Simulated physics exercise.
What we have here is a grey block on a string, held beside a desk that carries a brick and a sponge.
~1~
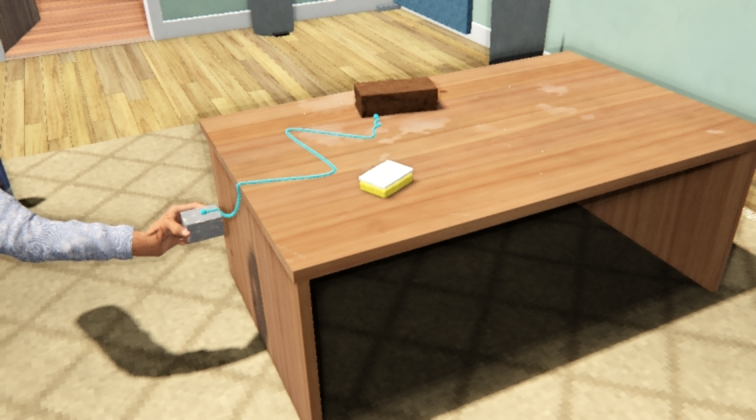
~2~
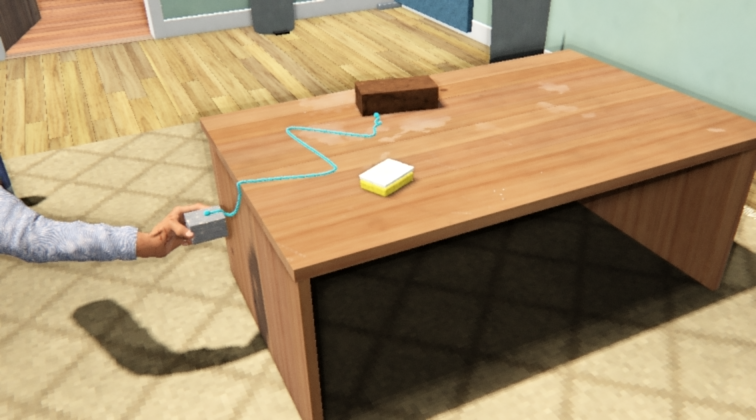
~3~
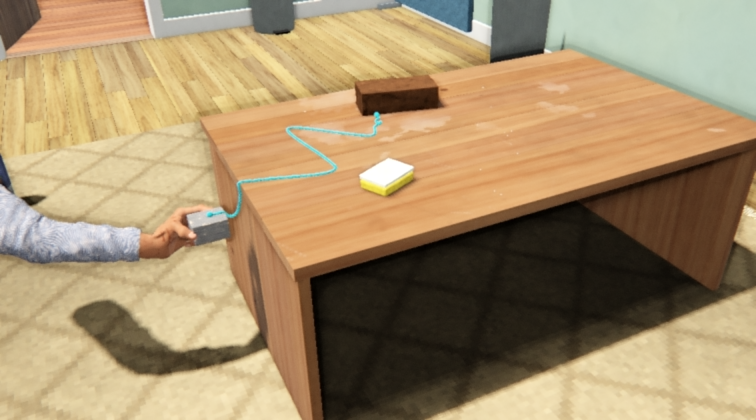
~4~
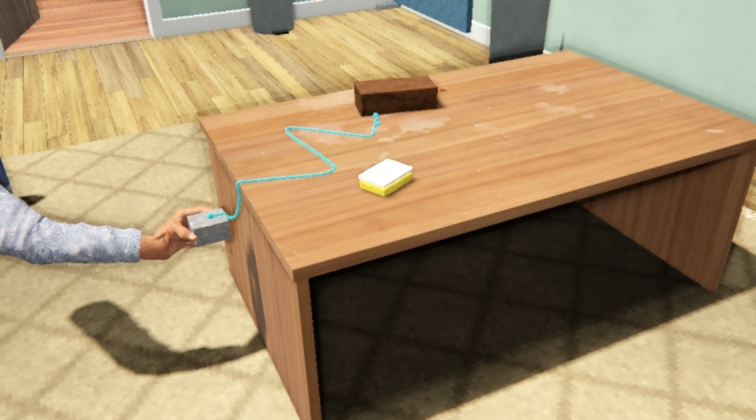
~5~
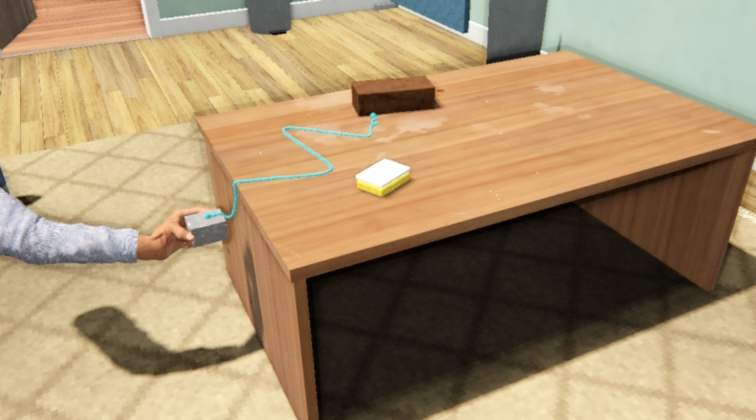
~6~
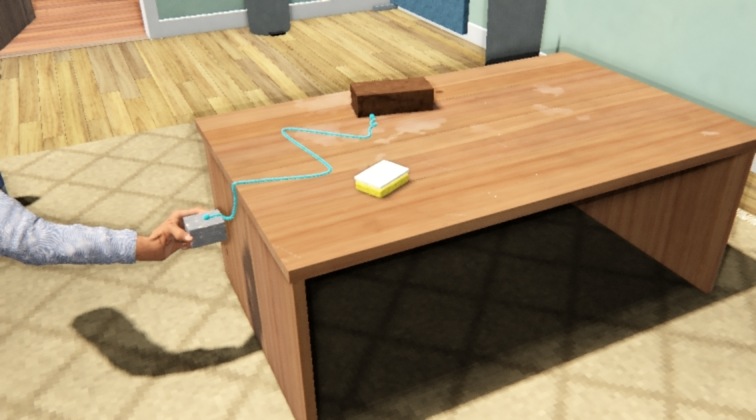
In this clip, a hand holds a grey block beside a wooden desk, with a slack blue string running across the top to a dark brown brick near a yellow and white sponge. Almost nothing moves.
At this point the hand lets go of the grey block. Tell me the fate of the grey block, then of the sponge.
The grey block goes all the way down; the sponge stays put.
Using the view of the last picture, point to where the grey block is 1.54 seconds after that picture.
By that time: (222, 352).
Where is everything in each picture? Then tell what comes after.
Grey block (203, 224); brick (395, 85); sponge (386, 173), in the first picture.
Grey block (206, 225), in the second picture.
Grey block (209, 226), in the third picture.
Grey block (209, 228); string through (336, 133) (307, 147), in the fourth picture.
Grey block (207, 228); string through (334, 133) (304, 147), in the fifth picture.
Grey block (206, 229); brick (392, 85); sponge (382, 173); string tied to the brick, with much slack, in the sixth picture.
Then, 0.72 s later than the last view, block on the floor near (222, 352); brick as before; sponge as before.
Finally, block on the floor near (222, 352); brick as before; sponge as before. The grey block reaches the floor and the sponge remains where it stands.
